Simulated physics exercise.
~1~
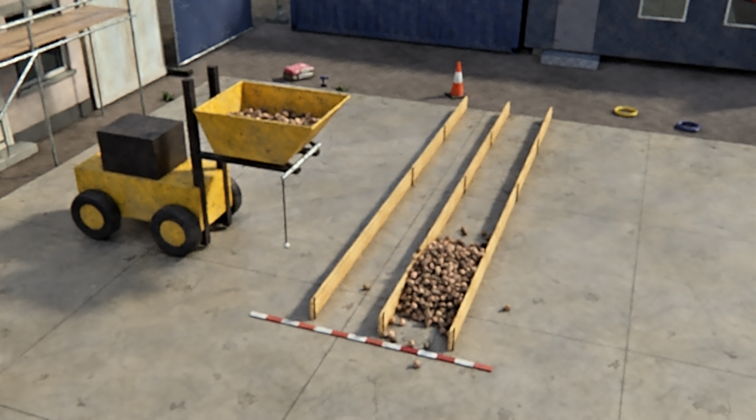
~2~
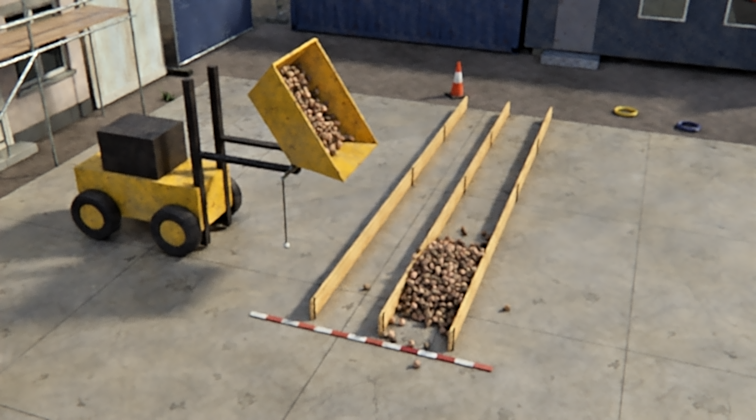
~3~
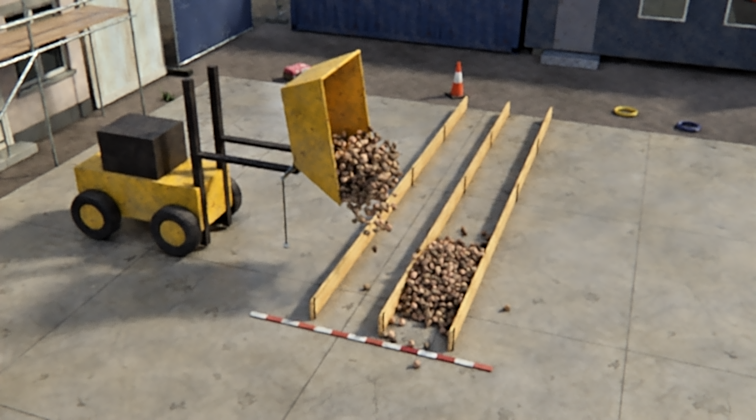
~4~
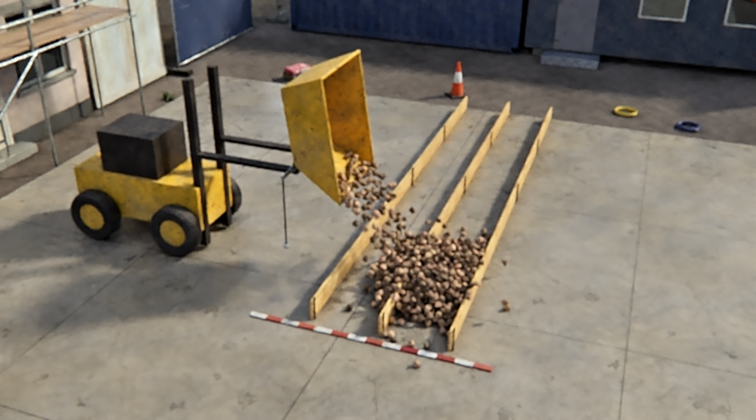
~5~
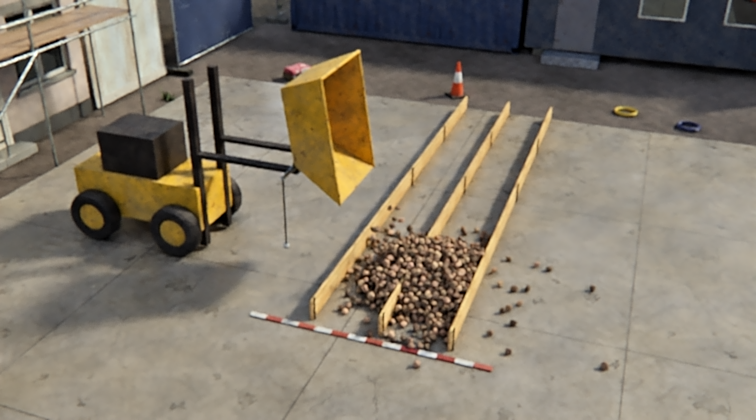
In a paved yard, a yellow forklift's skip tips right and empties brown stones across two plank bays.
